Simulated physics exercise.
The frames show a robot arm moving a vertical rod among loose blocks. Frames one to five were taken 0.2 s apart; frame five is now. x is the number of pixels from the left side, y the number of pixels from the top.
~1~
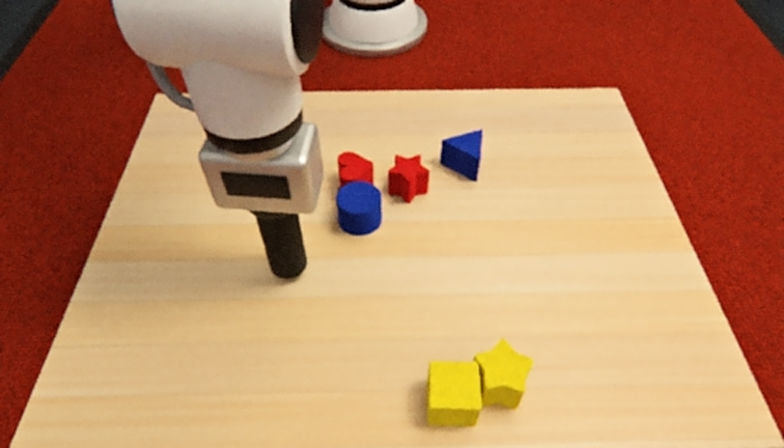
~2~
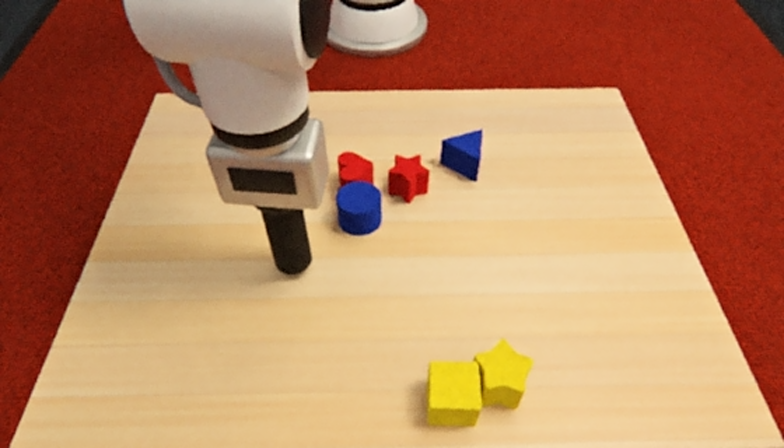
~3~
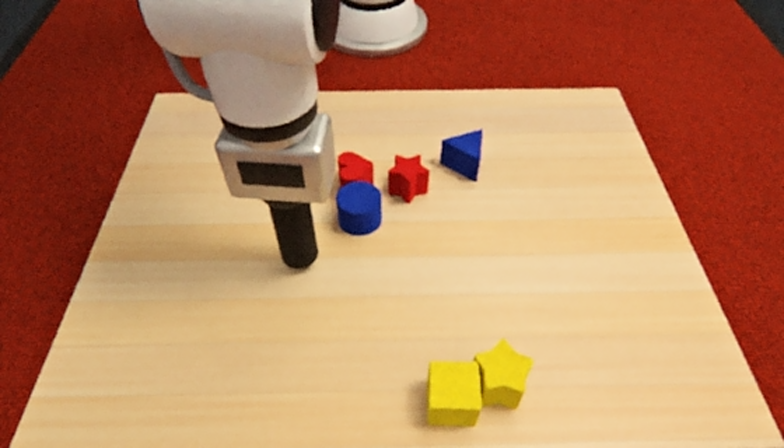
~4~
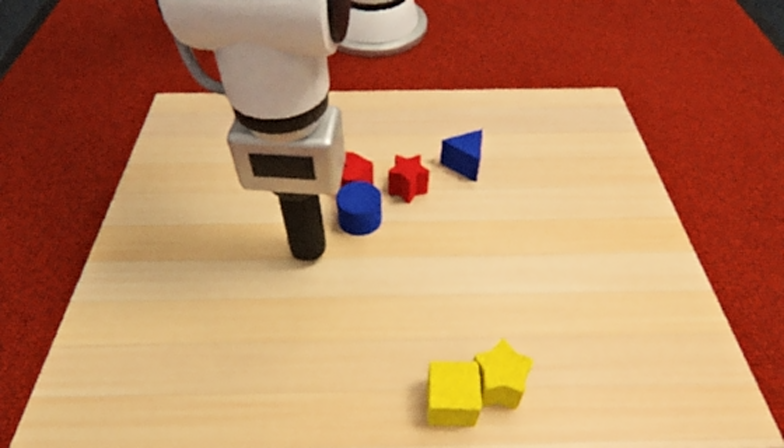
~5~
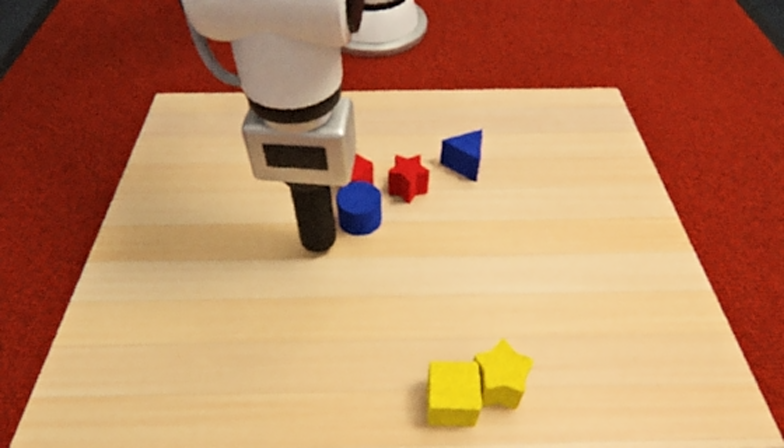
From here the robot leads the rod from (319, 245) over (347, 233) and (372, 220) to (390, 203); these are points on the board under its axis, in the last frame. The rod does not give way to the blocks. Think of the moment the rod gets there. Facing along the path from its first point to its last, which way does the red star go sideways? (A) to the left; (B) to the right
Correct choice: A.
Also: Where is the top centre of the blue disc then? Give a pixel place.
I predict (409, 157).
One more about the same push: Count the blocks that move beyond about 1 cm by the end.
My count: 2.
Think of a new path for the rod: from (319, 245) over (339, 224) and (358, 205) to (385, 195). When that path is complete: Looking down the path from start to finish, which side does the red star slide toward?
It gets pushed right.
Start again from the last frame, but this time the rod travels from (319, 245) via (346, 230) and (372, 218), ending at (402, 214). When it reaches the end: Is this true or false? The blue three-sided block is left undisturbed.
That statement is accurate.
What follows on the original path. Halfway along, rod (360, 220); red heart (355, 161), turned 15° anticlockwise; blue disc (383, 180); red star (412, 163), turned 15° clockwise.
At the end, rod (390, 197); red heart (355, 161), turned 15° anticlockwise; blue disc (409, 157); red star (433, 139); blue three-sided block (470, 139), turned 25° clockwise.
